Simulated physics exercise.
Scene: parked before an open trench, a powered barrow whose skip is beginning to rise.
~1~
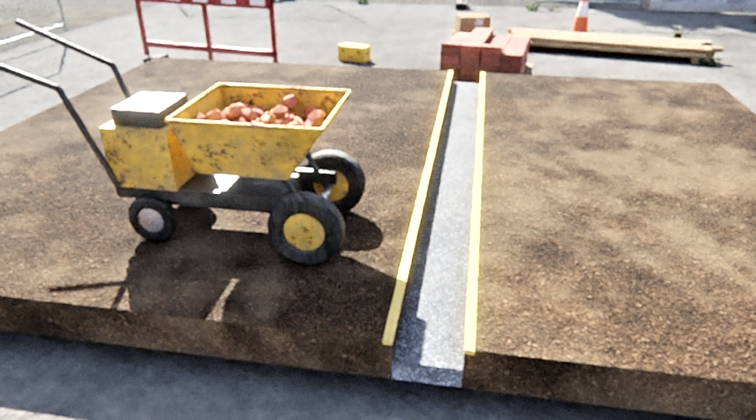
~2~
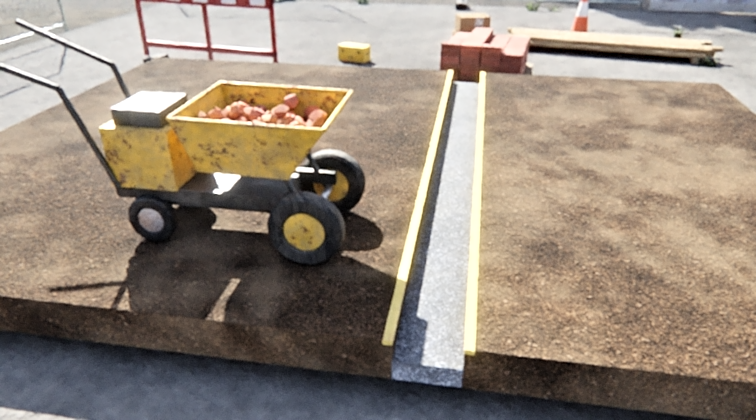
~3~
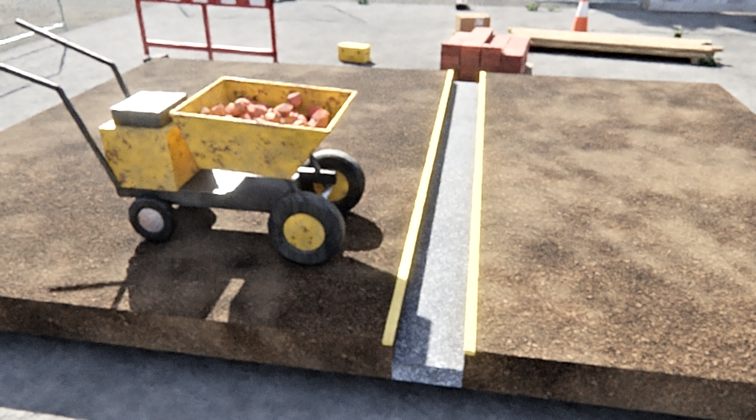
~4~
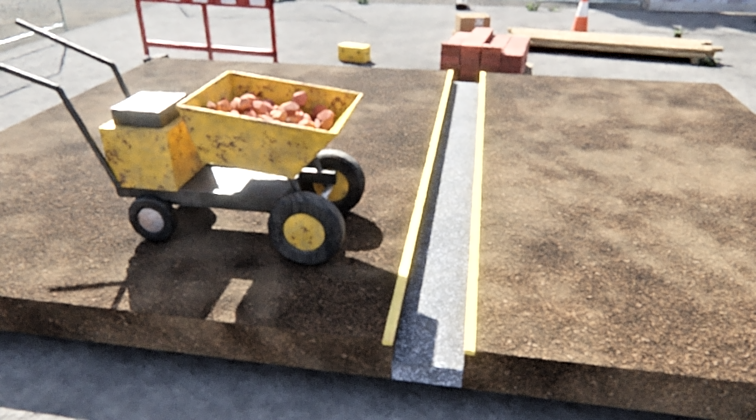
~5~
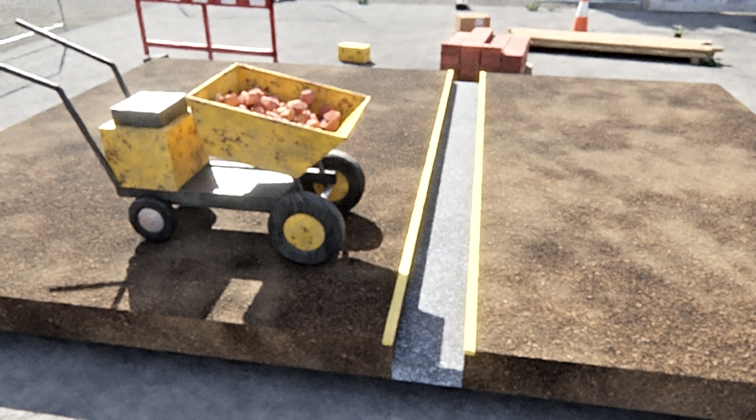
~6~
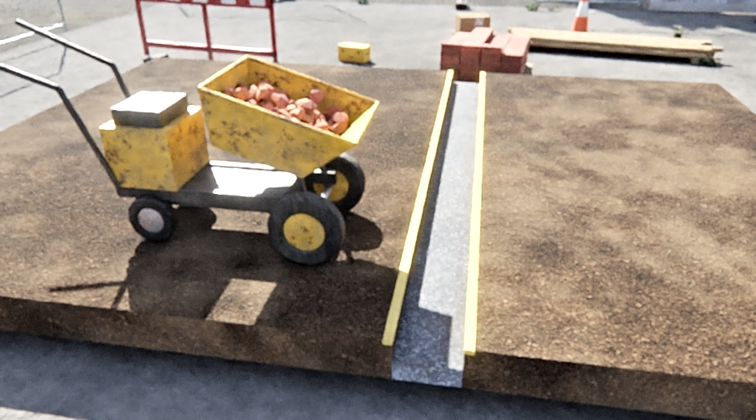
Yellow skip of a parked barrow tilting gradually toward the right, carrying reddish rubble beside a narrow, shallow trench edged in yellow.
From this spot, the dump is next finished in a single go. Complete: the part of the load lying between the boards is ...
More than half.
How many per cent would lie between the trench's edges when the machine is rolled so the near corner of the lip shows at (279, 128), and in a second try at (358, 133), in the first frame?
Roughly 70 per cent at the first spot and 40 per cent at the second.
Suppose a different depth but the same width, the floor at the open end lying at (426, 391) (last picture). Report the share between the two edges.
It comes out near 90 percent.
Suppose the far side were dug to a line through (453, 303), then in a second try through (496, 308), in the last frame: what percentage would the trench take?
First try: About 60 %; second try: About 100 %.
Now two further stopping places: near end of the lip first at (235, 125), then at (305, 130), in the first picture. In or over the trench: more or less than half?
Place one, the lesser portion; place two, the greater portion.
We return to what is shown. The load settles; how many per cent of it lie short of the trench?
That share comes out near 0 in a hundred.
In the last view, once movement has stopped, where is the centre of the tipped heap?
Close to (448, 251) in the last view.
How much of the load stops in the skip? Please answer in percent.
I'd say close to 0 percent.
Soon, skip tipped steeply; all in the skip.
A while on, skip tipped right over; most in the skip; a small part in or heaped over the trench; a small part falling.
Towards the end, skip tipped right over; about a quarter in the skip; about two thirds in or heaped over the trench; about a quarter beyond it.
Finally, skip tipped right over; a stray few short of the trench; most in or heaped over the trench; about a quarter beyond it.
